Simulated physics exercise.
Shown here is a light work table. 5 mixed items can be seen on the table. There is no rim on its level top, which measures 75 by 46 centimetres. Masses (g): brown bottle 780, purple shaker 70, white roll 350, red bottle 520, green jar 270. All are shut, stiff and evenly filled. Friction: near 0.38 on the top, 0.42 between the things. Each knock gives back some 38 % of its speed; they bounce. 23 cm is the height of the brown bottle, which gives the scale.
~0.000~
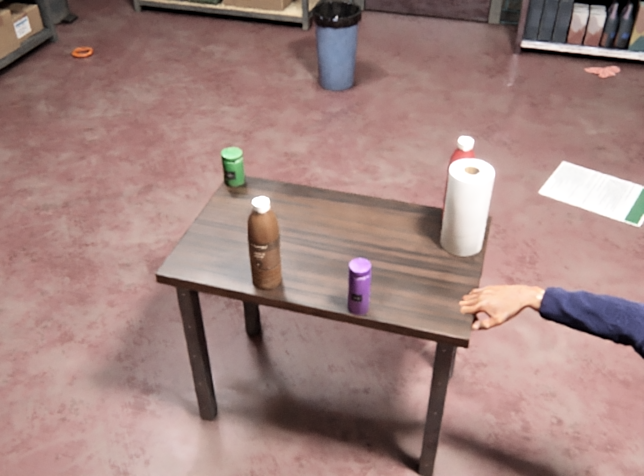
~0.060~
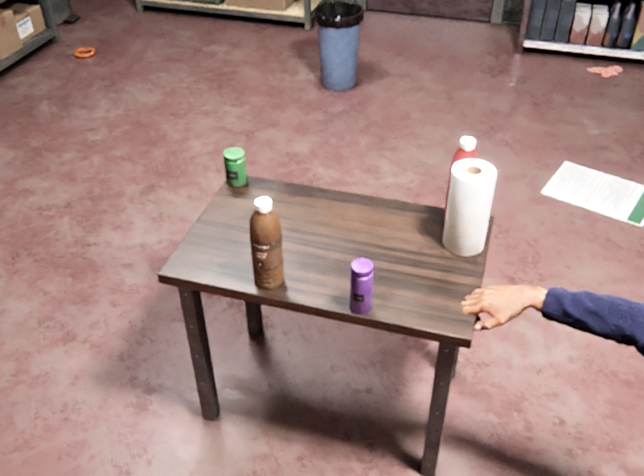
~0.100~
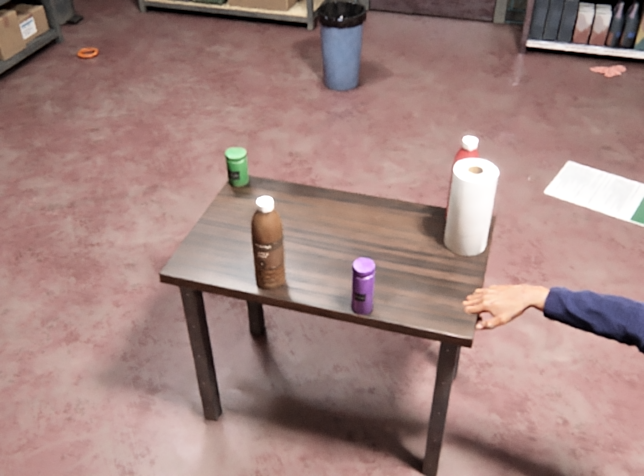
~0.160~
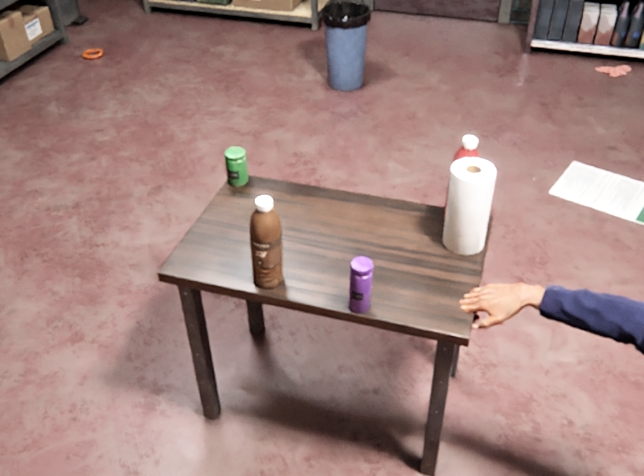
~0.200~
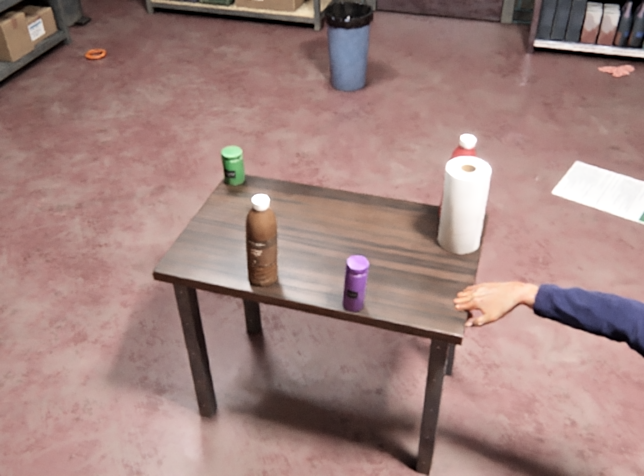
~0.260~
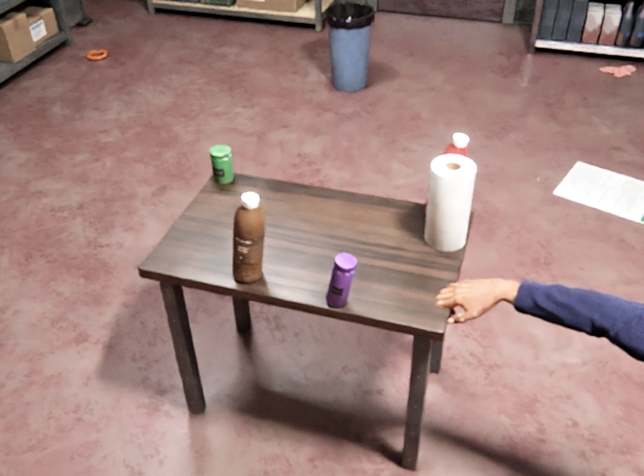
A hand at the table's right edge shifts it slightly left with its items upright.
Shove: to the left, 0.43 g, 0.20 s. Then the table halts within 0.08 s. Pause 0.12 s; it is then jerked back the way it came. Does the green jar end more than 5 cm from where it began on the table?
It travels too far.
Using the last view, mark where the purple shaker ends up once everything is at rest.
Its middle comes to rest around (310, 286).
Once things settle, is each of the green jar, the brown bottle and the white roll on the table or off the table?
Afterwards, the green jar leaves its support, the brown bottle stays on its support, and the white roll stays on its support.
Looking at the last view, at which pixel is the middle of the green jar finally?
Near (234, 311).
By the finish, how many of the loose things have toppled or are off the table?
The answer: 4.
After 0.56 s, table shifted 10 cm; green jar now off the table; brown bottle leaning 64°; purple shaker on its side.
After 0.76 s, brown bottle on its side; purple shaker on its side; red bottle on its side.
At rest (1.4 s), off the table, green jar; tipped over on the table, brown bottle, purple shaker and red bottle; white roll in place, give or take 5 cm. Seen from the same camera at the end, green jar near (234, 311).
